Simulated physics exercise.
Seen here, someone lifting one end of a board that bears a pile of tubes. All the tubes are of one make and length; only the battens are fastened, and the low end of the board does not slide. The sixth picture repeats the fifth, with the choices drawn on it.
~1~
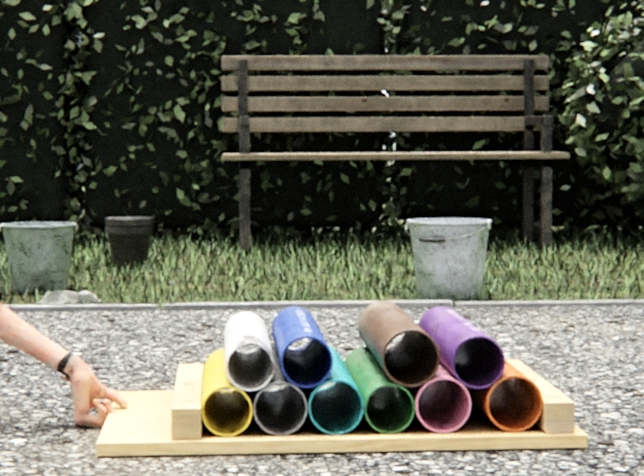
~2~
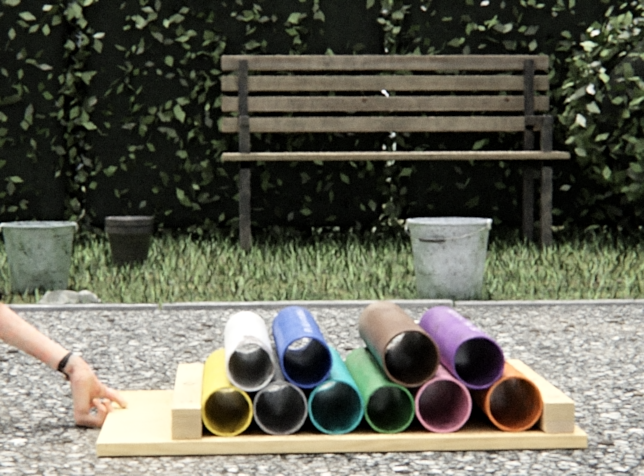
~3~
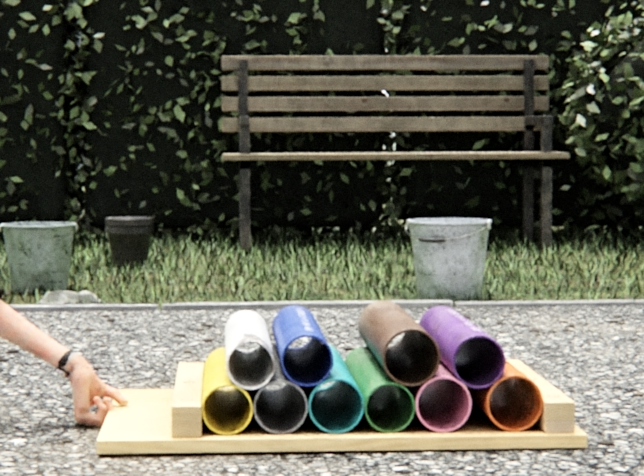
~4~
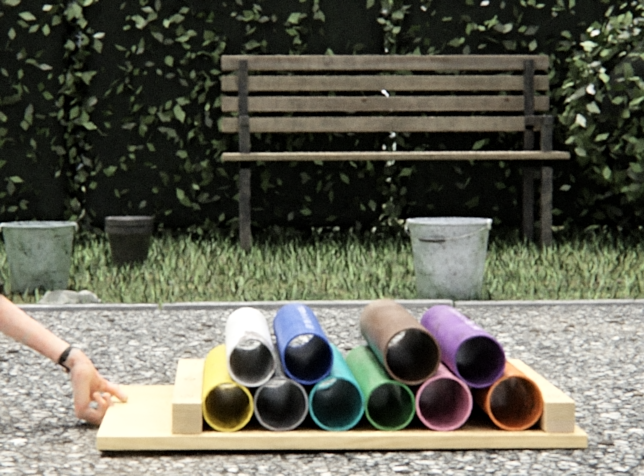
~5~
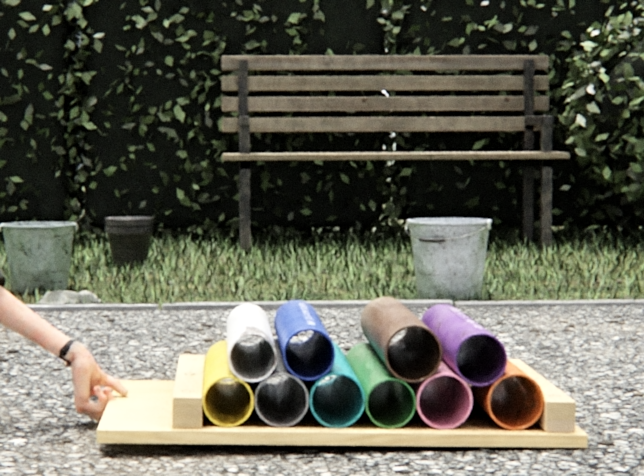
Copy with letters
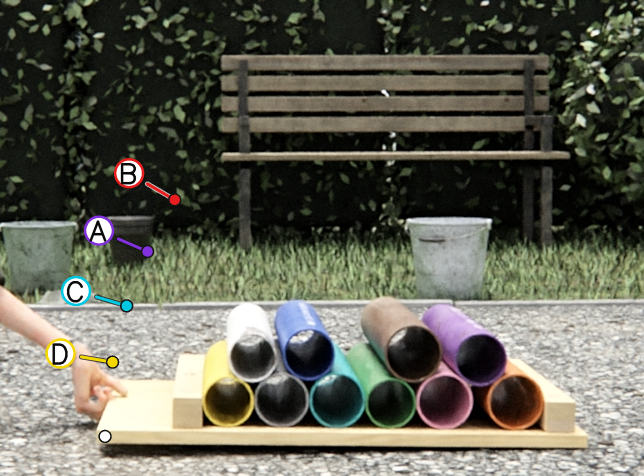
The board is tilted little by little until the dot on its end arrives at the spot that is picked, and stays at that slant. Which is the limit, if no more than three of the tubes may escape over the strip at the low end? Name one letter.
Stop at B.
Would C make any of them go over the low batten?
No.
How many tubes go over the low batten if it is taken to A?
At A the number is none.
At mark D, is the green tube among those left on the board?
Yes, with D.
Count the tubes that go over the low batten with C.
With C, none.
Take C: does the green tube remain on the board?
Yes.
On the marked copy, A at (147, 251); B at (175, 200); C at (127, 306); D at (113, 362); the white dot at (105, 437).
With B. Early on, board at 18°.
Further on, board at 31°.
At the end, board at 31°, none over the low batten.
As for the rest, A none over the low batten; C none over the low batten; D none over the low batten.
